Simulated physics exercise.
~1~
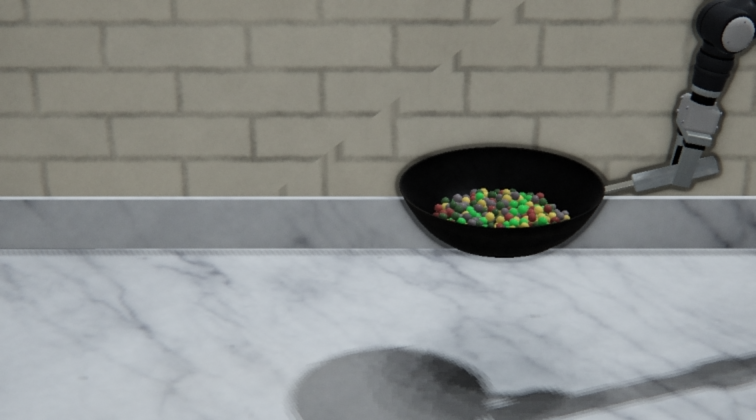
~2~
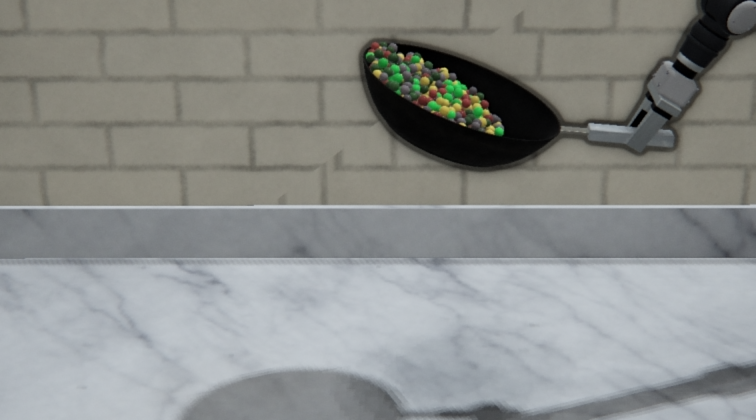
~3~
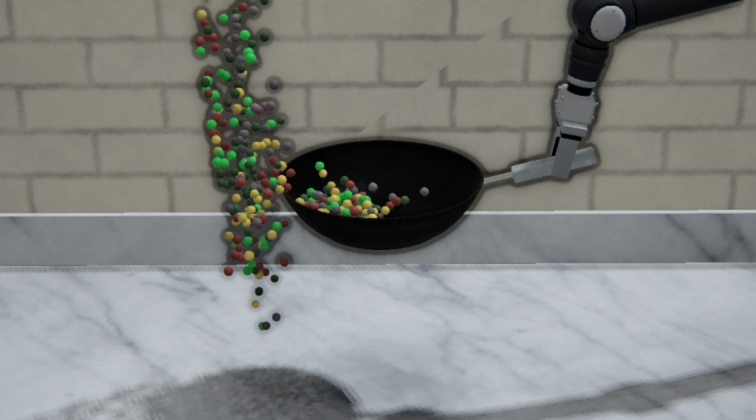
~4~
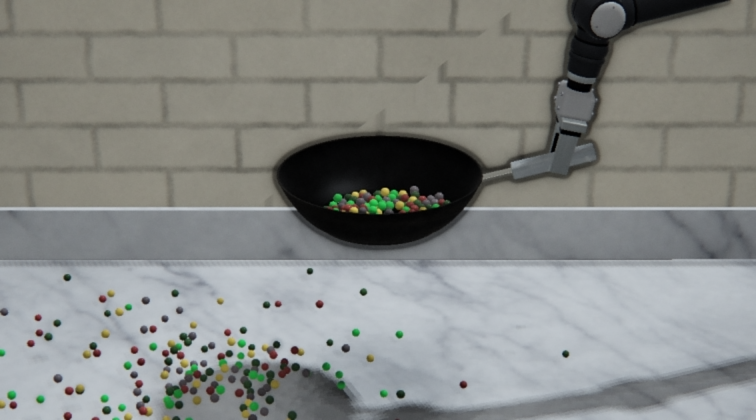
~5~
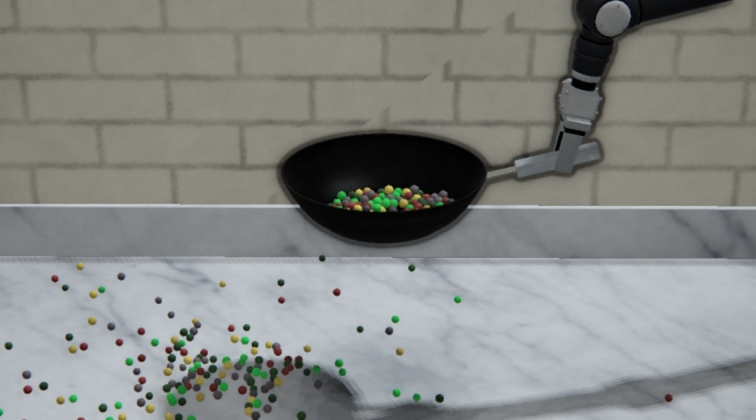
Above a marble counter against a brick wall, a robot arm lifted a black wok of colourful little balls, tipped it and swung it left, flinging many out over the far side; they scattered below while the rest stayed in the levelled wok.
